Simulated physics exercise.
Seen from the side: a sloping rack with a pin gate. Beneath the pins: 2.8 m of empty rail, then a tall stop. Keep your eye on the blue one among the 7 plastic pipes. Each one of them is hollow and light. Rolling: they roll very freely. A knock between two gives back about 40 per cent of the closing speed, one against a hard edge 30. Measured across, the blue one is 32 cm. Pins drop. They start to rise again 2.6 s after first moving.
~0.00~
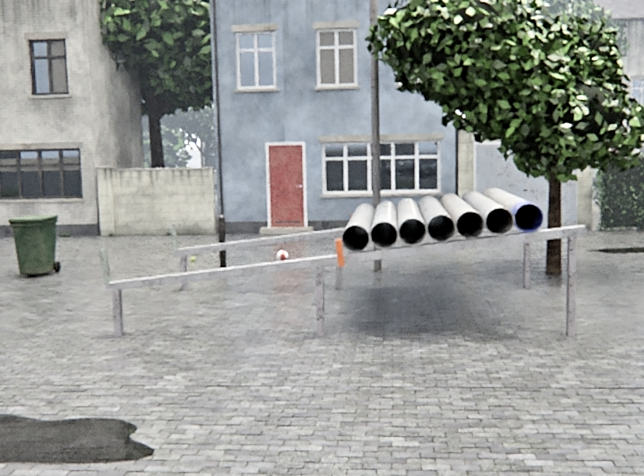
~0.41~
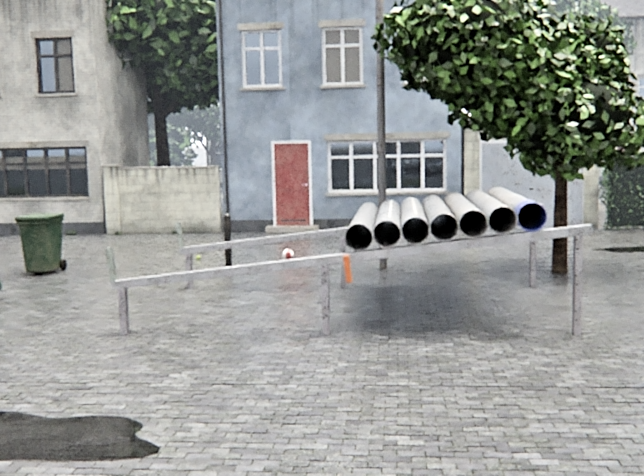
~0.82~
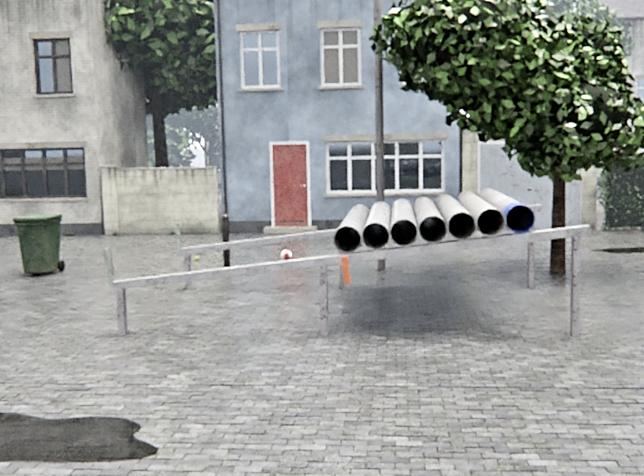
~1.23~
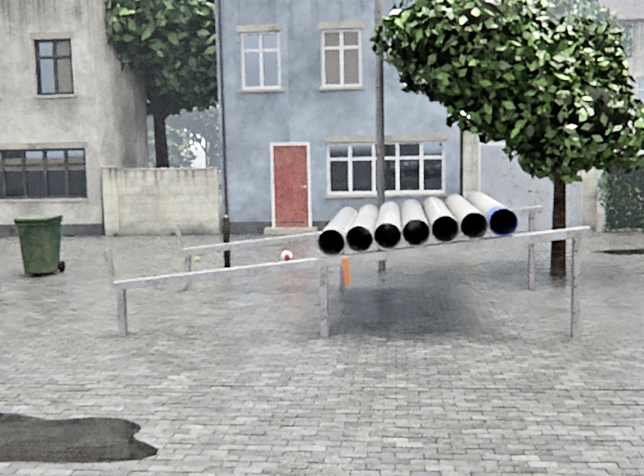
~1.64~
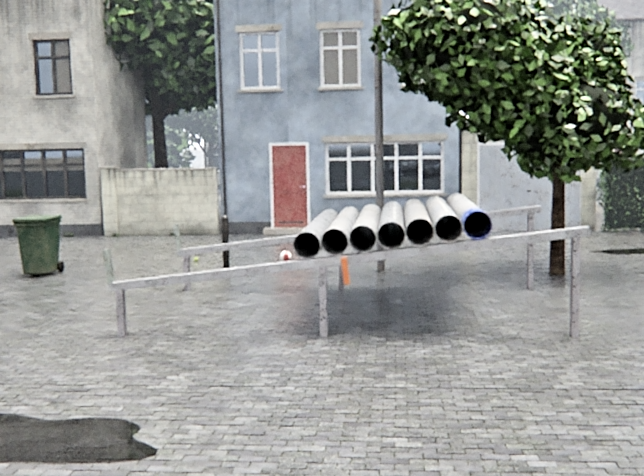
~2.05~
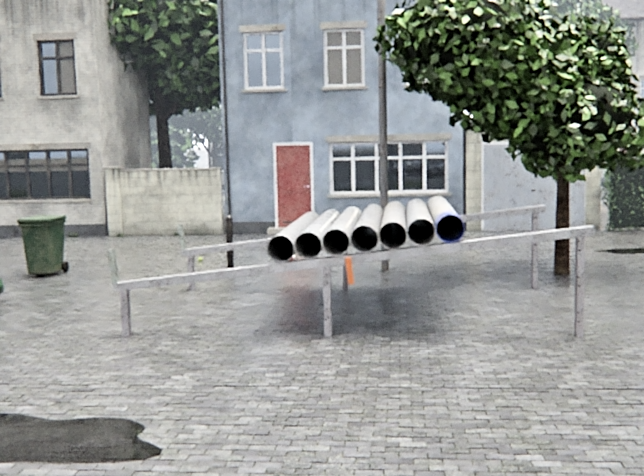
Seven pale pipes lying side by side on a sloping metal rack, the blue-marked one at the right end, rolled together down to the left, slowly at first and then faster, outside a blue house.
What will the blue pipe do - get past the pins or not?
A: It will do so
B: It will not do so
Option B: It will not do so.
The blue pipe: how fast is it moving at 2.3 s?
Around 1.0 m/s.
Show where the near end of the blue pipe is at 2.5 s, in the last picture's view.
(408, 234), roughly.
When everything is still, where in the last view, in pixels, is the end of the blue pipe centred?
In the last picture it sits near (363, 239).
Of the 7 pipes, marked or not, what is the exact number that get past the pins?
6.
By 2.3 s, blue is on the rails, 90 cm above the pins, rolling left; 4 below the pins.
By 2.5 s, blue is on the rails, 70 cm above the pins, rolling left; 4 below the pins.
By 3.0 s, blue is on the rails, 25 cm above the pins, rolling left; 6 below the pins.
Finally (4.1 s), blue is on the rails, 20 cm above the pins; 6 below the pins.
